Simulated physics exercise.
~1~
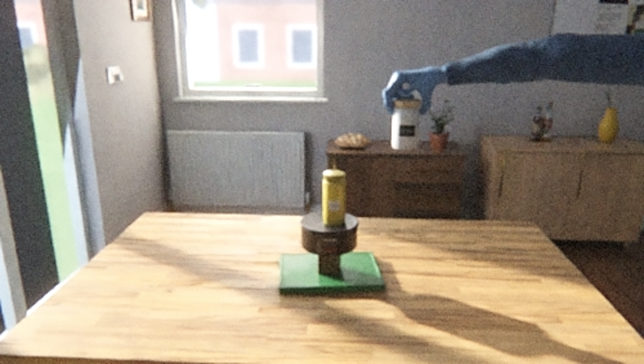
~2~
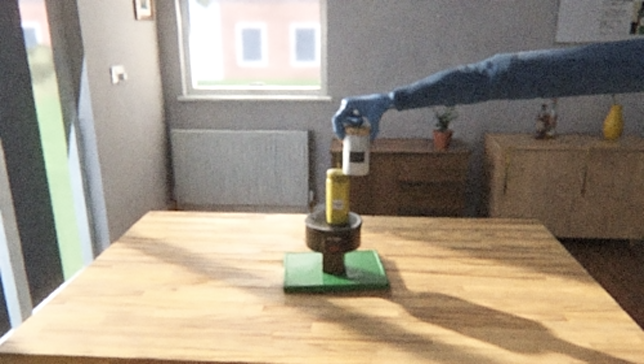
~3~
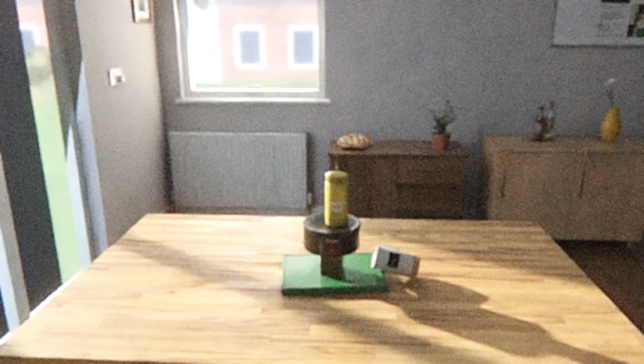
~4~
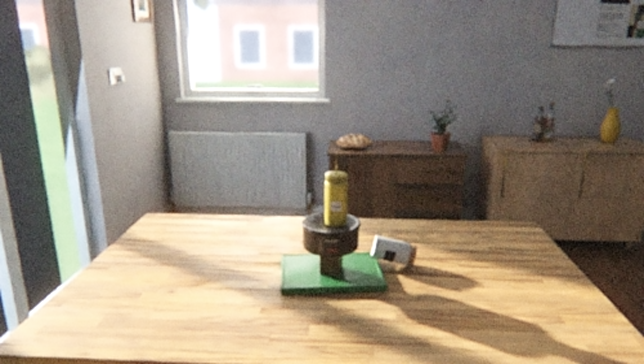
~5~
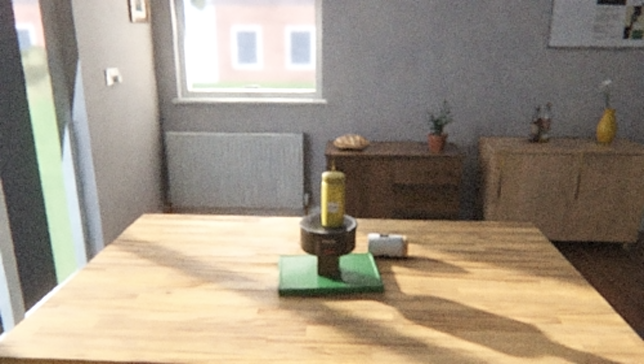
A white jar, lowered by a blue hand onto a yellow jar, falls onto the table.
